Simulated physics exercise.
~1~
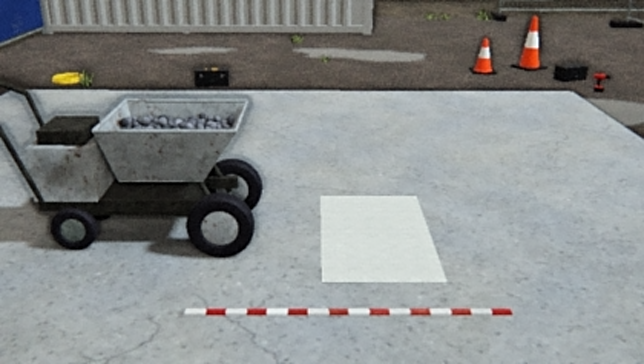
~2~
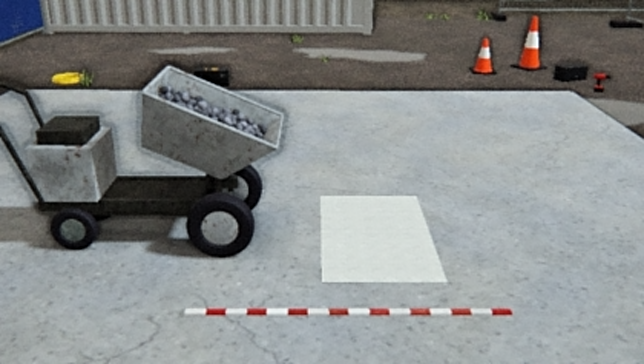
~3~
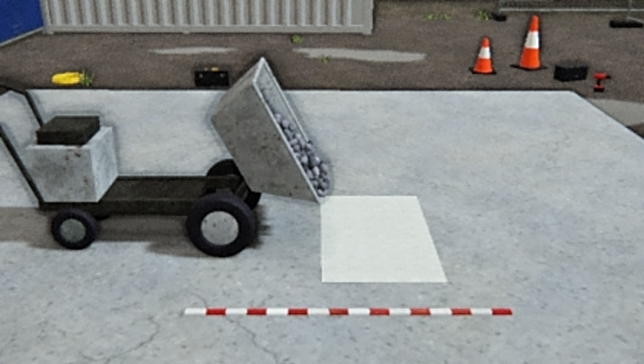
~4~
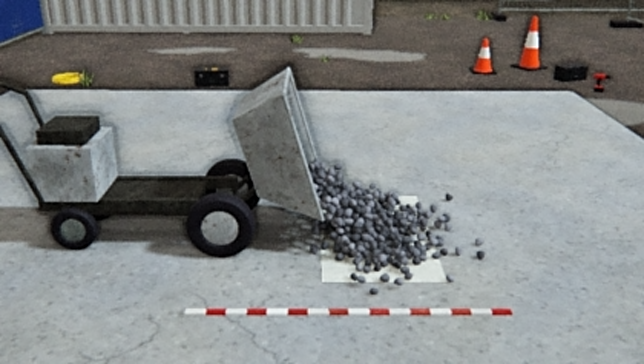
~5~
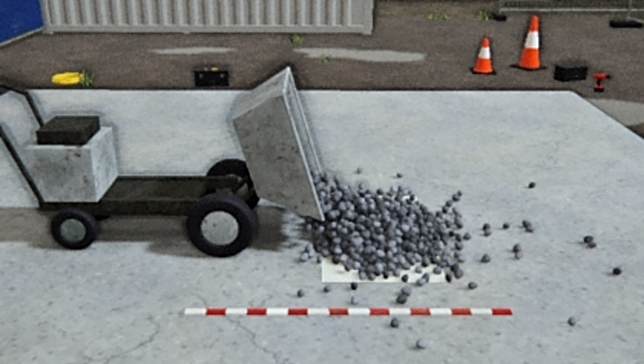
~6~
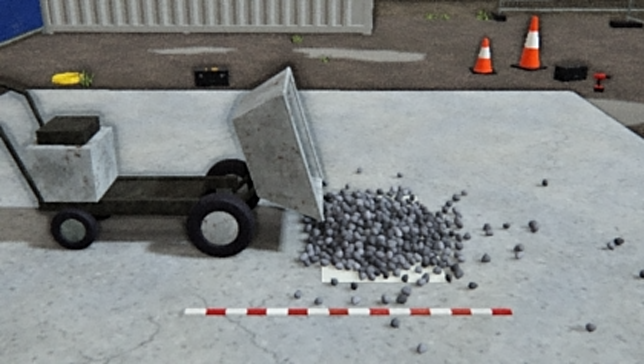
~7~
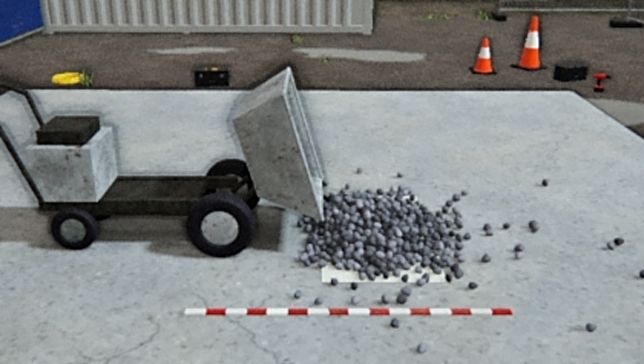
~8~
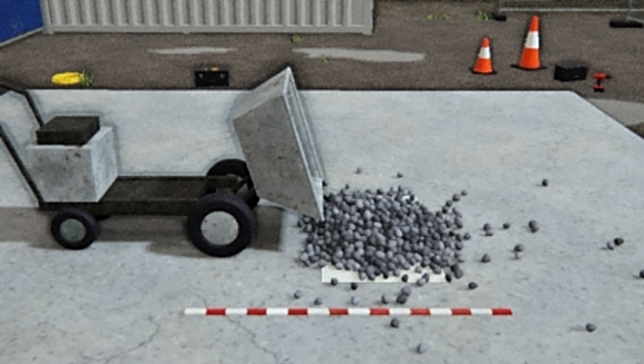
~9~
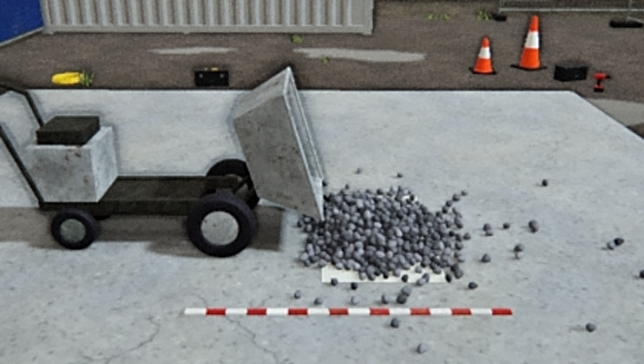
On a concrete yard, a barrow tips its skip and spills grey stones mostly over a pale sheet.
